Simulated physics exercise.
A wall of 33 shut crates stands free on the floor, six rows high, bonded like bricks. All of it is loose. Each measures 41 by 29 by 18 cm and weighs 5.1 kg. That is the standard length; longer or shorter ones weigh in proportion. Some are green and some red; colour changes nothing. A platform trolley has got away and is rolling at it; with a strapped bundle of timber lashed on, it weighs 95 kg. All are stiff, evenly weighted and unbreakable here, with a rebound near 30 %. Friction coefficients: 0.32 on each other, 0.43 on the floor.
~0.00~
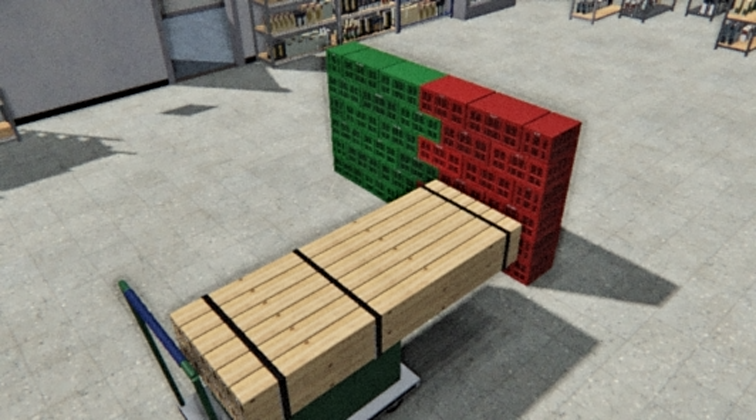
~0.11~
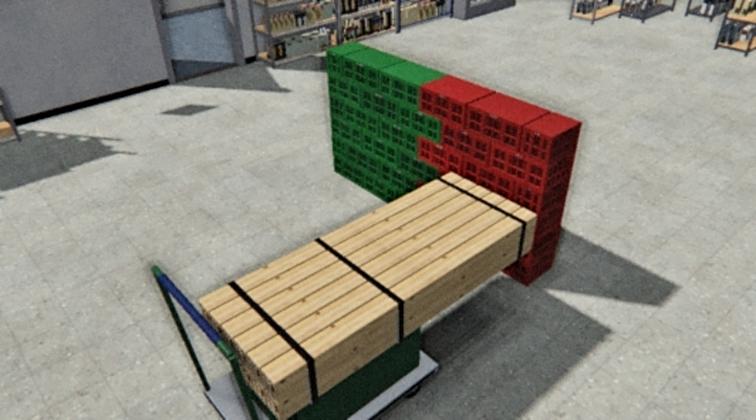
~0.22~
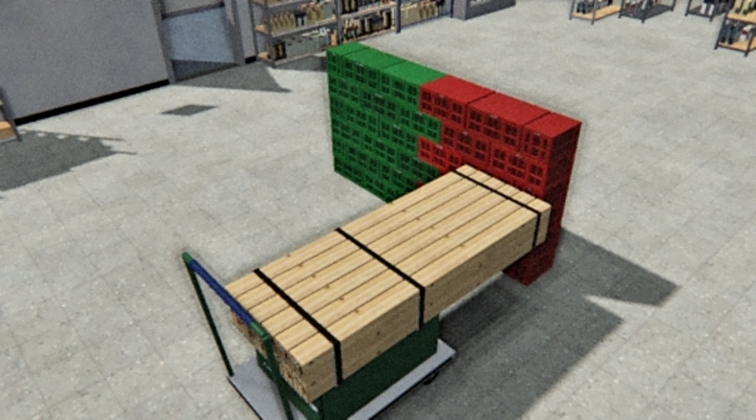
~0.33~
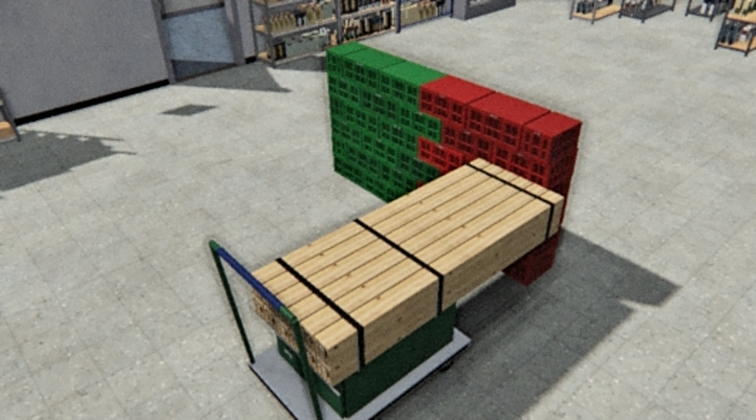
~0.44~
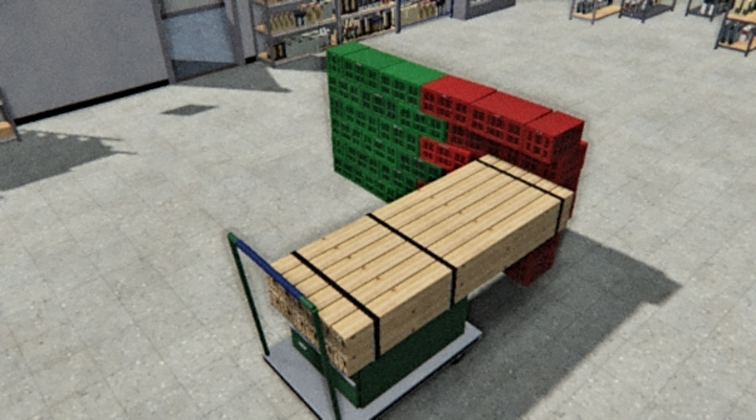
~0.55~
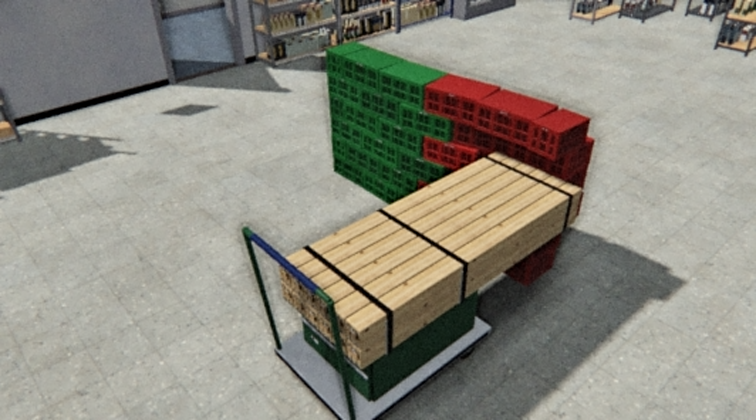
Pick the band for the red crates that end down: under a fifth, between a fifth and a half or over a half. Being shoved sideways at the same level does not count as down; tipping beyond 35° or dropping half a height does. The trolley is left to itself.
It comes to more than a half.
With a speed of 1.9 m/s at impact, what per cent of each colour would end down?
In that case green 10, red 70 per cent.
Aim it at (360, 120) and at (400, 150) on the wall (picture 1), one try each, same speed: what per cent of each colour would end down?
Green 70 then 0, red 10 then 0 per cent.
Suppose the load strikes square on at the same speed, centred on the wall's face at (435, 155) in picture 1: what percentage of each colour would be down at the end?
Then green 30, red 60 per cent.
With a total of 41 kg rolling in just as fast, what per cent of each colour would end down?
In that case green 0, red 0 per cent.
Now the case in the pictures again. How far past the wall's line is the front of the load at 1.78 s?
About 50 cm past it.
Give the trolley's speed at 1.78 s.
Near 0.1 m/s.
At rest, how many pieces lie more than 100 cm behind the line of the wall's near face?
Roughly 8 of them.
After 0.92 s, load 31 cm past the wall's line, still rolling; none of the 15 red crates down (0 of 33 in all colours); top red crate 15° from how it stood.
After 1.30 s, load 41 cm past the wall's line, still rolling; 12 of the 15 red crates down (14 of 33 in all colours); top red crate 50° from how it stood, 41 cm lower.
After 1.78 s, load 50 cm past the wall's line, still rolling; 12 of the 15 red crates down (14 of 33 in all colours); top red crate on its side.
In the end (2.6 s), load 54 cm past the wall's line, stopped; 12 of the 15 red crates down (14 of 33 in all colours); top red crate on its side; top green crate unmoved. That is 80 per cent. From the last view, middles, top red crate near (621, 125), top green crate near (349, 59).
